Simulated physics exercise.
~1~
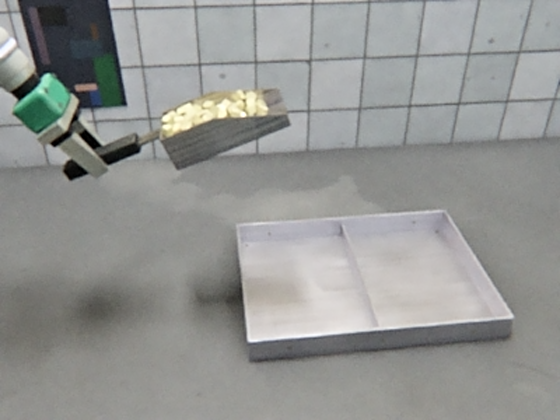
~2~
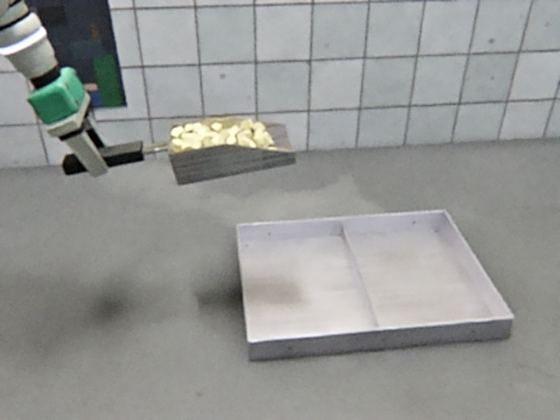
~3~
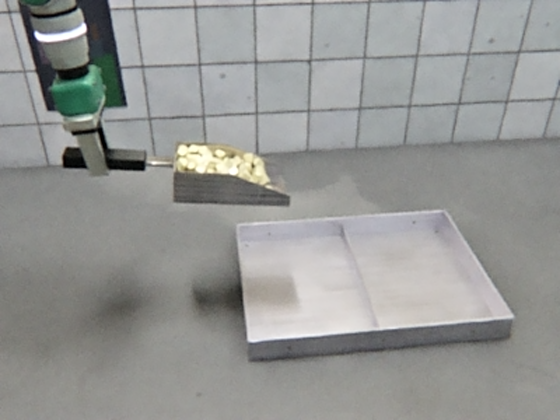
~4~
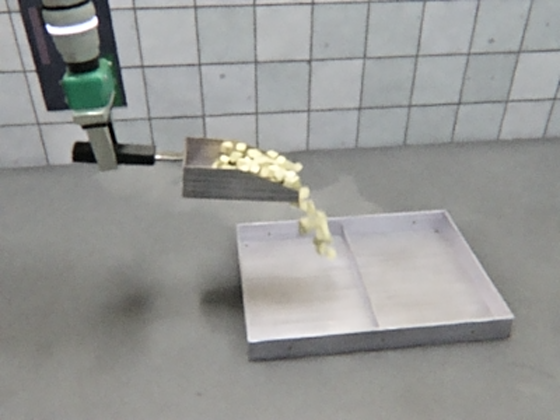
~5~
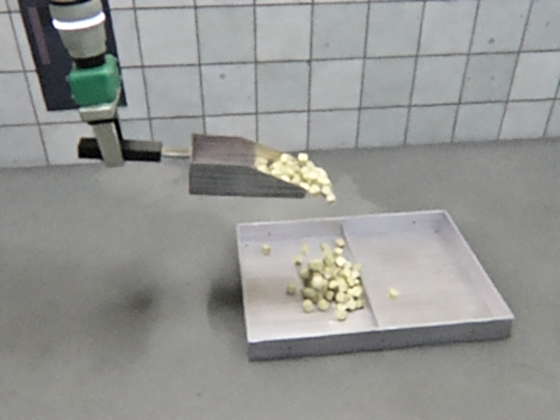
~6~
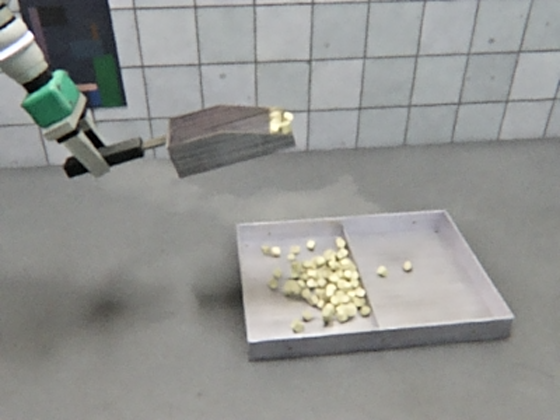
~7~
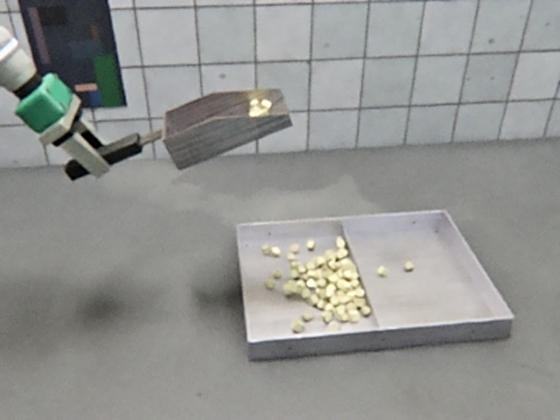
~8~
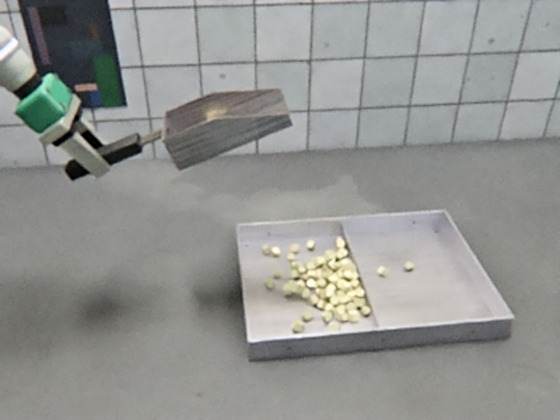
A robot arm with a green joint, entering at the upper left, holds a grey scoop heaped with pale yellow vegetable pieces above a grey surface, before a white tiled wall. Seen from slightly above by a still camera, a shallow pale metal tray with a divider sits at the right. The arm lowers the scoop and tips its open front down toward the tray, then pieces slide out and tumble mostly into the left section. The scoop tilts back and rises to the left. Most pieces end piled left of the divider, two lie right of it, and a few remain in the scoop.
